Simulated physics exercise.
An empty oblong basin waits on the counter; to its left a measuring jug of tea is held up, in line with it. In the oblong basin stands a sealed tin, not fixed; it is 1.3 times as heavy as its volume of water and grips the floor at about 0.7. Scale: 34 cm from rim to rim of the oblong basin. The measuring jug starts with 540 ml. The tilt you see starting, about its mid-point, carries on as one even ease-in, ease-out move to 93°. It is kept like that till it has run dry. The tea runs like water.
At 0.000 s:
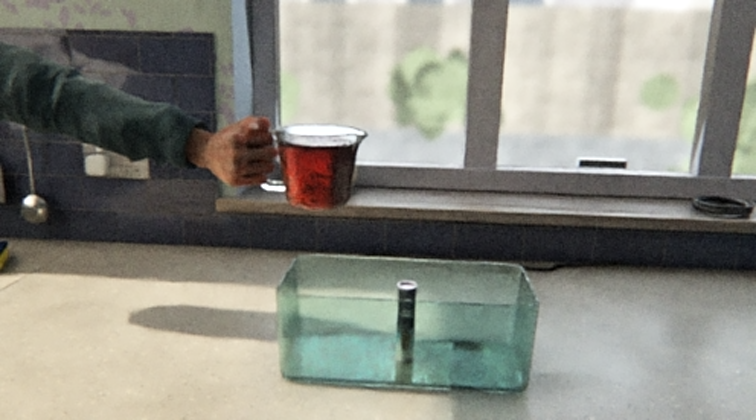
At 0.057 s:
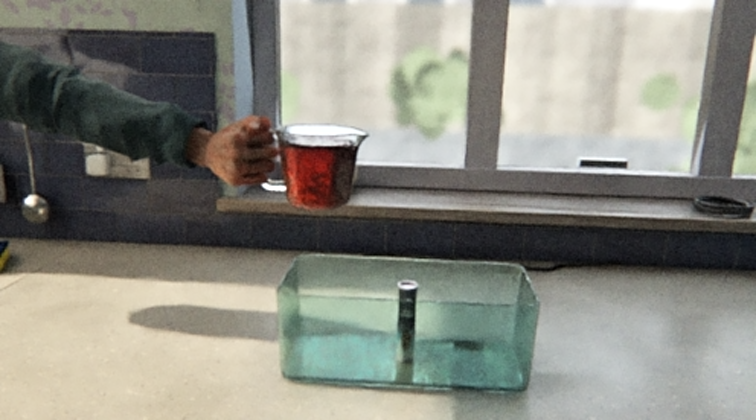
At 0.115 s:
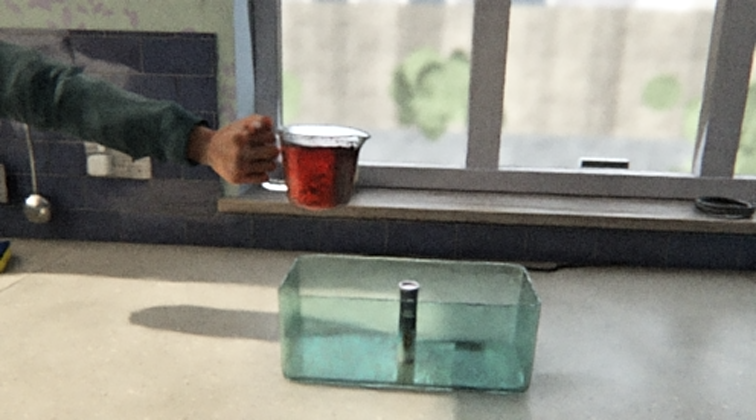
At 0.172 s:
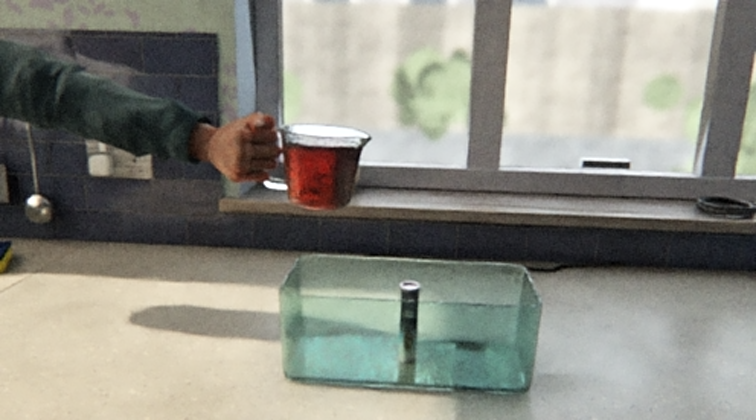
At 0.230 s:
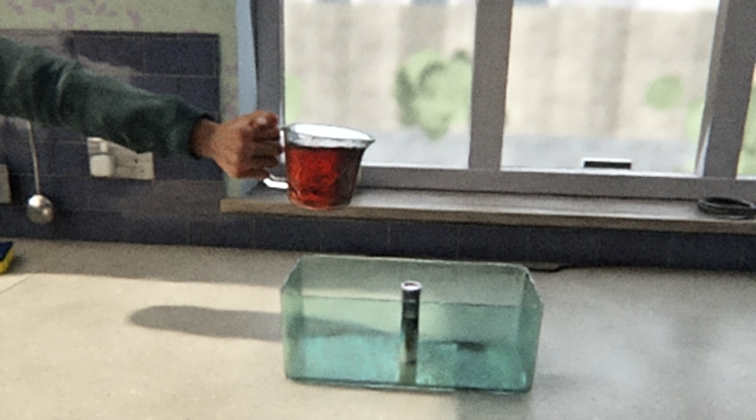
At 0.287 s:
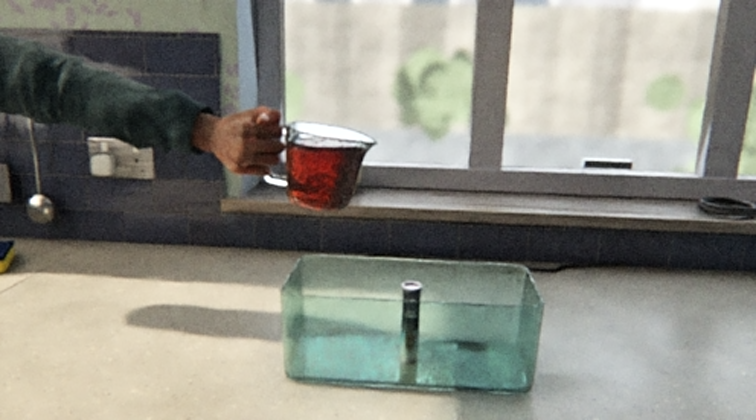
We see a hand holding a glass measuring jug of reddish-brown tea above and left of an oblong, greenish clear basin on a counter; the jug stays nearly still, then tilts slightly to the right.
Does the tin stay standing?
It keeps standing.
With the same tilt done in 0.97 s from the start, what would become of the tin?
Then it topples.
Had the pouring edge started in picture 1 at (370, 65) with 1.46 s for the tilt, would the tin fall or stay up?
Then it stays up.
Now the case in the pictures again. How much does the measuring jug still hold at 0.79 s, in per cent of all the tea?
About 78 per cent.
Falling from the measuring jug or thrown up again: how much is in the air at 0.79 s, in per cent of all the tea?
Some 16 per cent.
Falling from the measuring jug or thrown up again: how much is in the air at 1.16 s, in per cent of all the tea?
Near 20 in a hundred.
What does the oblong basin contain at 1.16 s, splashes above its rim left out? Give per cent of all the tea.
Some 54 per cent.
Then, 0.79 s in, the tilt is 52° and 78 per cent is still to pour; the tin stands where it began.
Then, 1.16 s in, the tilt is 83° and 27 per cent is still to pour; the tin stands where it began.
Then, 1.54 s in, the tilt is 93° and 2 per cent is still to pour; the tin stands where it began.
Then, 1.96 s in, the tilt is 93° and 0 per cent is still to pour; the tin stands where it began.
Finally, the tin stands where it began.
